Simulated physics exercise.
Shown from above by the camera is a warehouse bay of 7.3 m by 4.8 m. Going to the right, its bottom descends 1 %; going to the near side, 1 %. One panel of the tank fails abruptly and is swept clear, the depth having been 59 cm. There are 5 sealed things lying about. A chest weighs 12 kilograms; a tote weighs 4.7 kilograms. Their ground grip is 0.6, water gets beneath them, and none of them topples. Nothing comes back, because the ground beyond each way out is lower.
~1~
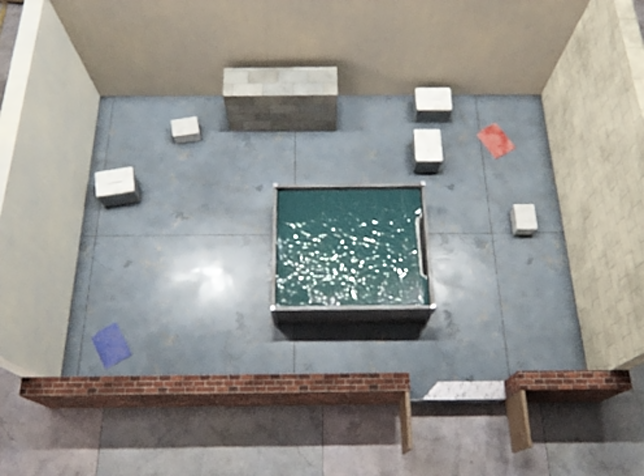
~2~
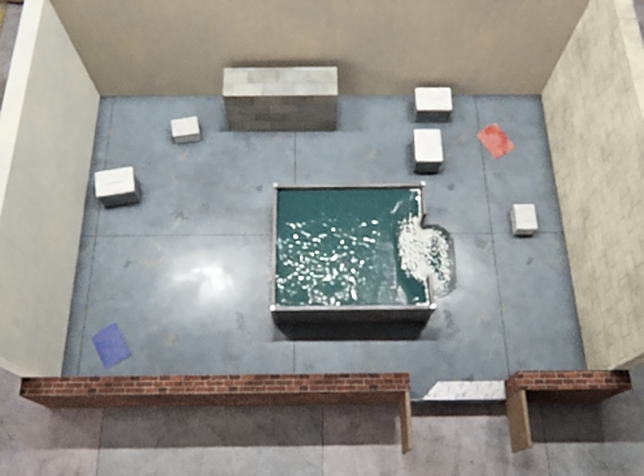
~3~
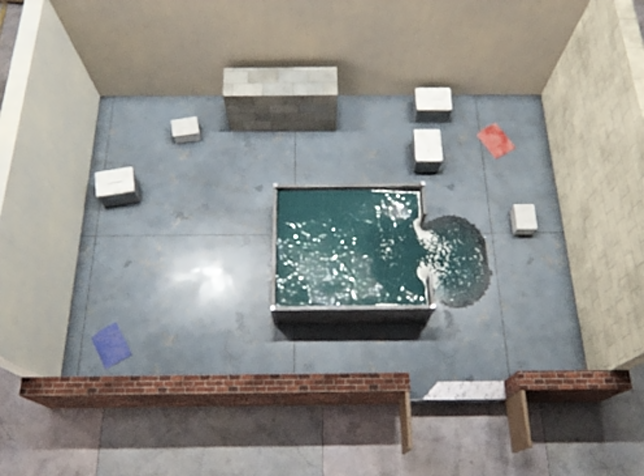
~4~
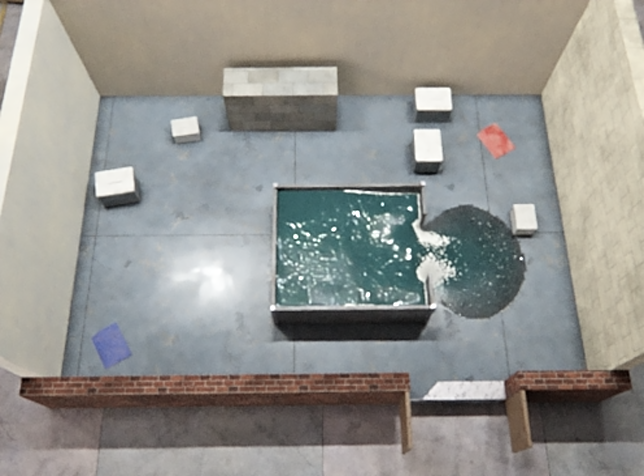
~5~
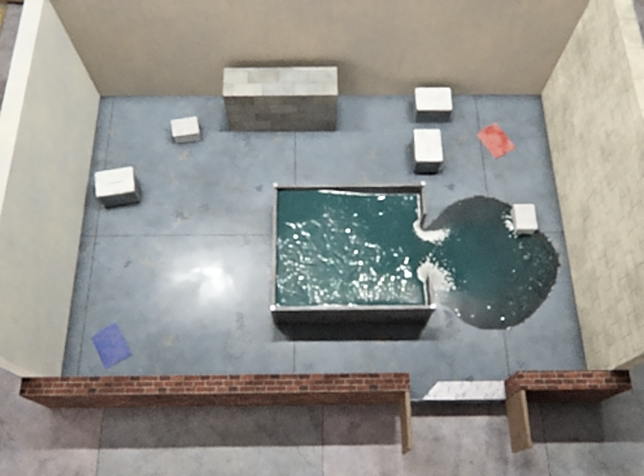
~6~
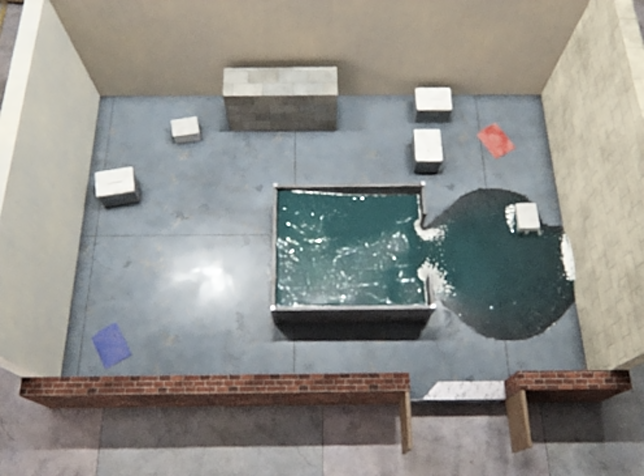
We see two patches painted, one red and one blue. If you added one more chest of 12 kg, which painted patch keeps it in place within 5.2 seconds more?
The blue one.
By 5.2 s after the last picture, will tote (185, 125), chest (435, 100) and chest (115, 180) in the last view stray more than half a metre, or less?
In sequence: Within the mark / beyond the mark / within the mark.
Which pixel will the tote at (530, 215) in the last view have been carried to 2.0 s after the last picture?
(532, 90) or thereabouts.
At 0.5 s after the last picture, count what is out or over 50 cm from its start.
The number by then is 1.
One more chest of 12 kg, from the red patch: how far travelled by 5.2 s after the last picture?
Around 200 centimetres from the patch.
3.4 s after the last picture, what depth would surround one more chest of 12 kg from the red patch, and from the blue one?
Roughly 7 cm and 0 cm.
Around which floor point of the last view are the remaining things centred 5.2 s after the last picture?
Near (280, 164).
Then, 0.5 s after the last picture on red it would be 0 cm off in 0 cm of water; on blue it would be 0 cm off in 0 cm of water.
Then, 2.0 s after the last picture on red it would be 11 cm off in 5 cm of water; on blue it would be 0 cm off in 0 cm of water.
Then, 3.4 s after the last picture on red it would be 107 cm off in 7 cm of water; on blue it would be 0 cm off in 0 cm of water.
Then, 5.2 s after the last picture on red it would be 214 cm off in 5 cm of water; on blue it would be 8 cm off in 4 cm of water.
